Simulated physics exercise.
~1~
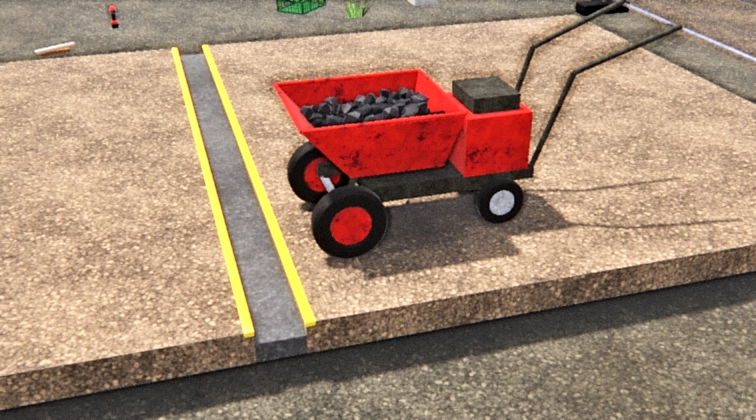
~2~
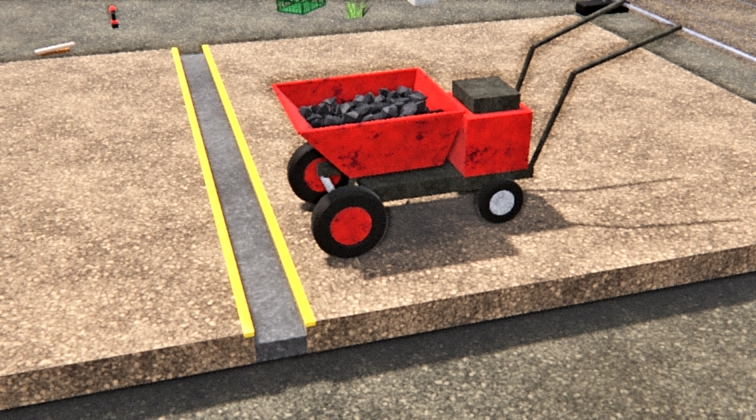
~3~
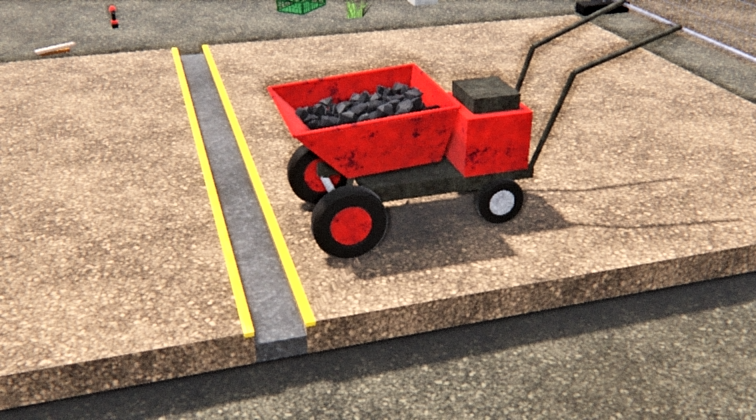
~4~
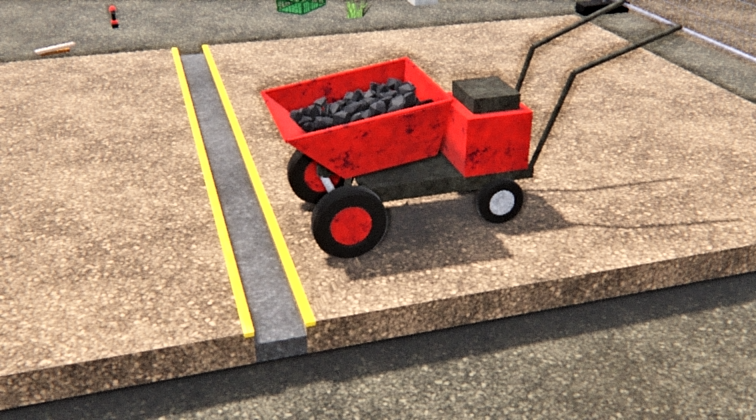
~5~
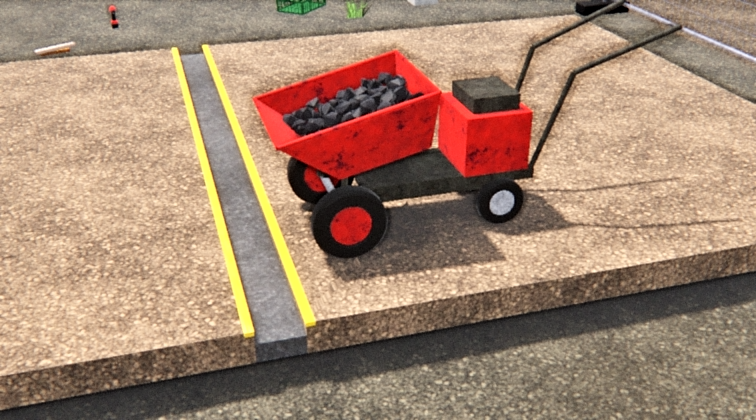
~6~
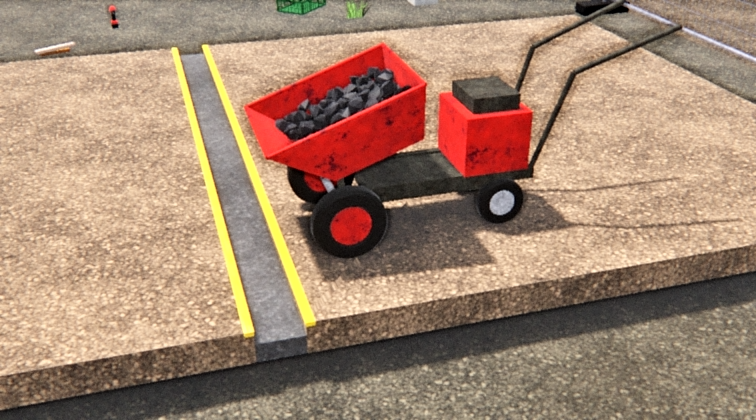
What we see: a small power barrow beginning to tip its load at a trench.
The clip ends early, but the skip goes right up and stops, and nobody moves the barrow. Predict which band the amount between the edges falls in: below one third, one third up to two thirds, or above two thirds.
The trench never gets as much as a third.
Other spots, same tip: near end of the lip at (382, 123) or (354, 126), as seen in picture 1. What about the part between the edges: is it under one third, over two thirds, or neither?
Log - stop 1: In the middle band. Stop 2: In the middle band.
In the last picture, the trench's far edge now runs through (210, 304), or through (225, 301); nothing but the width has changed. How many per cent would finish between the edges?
I'd expect close to 30 in a hundred and then close to 10 in a hundred.
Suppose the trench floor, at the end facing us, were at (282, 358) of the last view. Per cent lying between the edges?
That would give roughly 0 percent.
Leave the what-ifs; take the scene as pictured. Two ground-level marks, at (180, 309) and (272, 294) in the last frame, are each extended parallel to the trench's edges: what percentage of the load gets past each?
Result, first then second: 30 %, 70 %.
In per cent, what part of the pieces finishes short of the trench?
About 0 %.
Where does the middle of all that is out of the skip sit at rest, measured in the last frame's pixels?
Last view, centre at rest - approx. (181, 245).
Soon after the last picture, skip tipped steeply; all in the skip.
A little later, skip tipped right over; about two thirds in the skip; about a third beyond it.
Later still, skip tipped right over; about a quarter in the skip; a stray few in or heaped over the trench; about two thirds beyond it.
At rest, skip tipped right over; about a quarter in the skip; a stray few in or heaped over the trench; about two thirds beyond it.
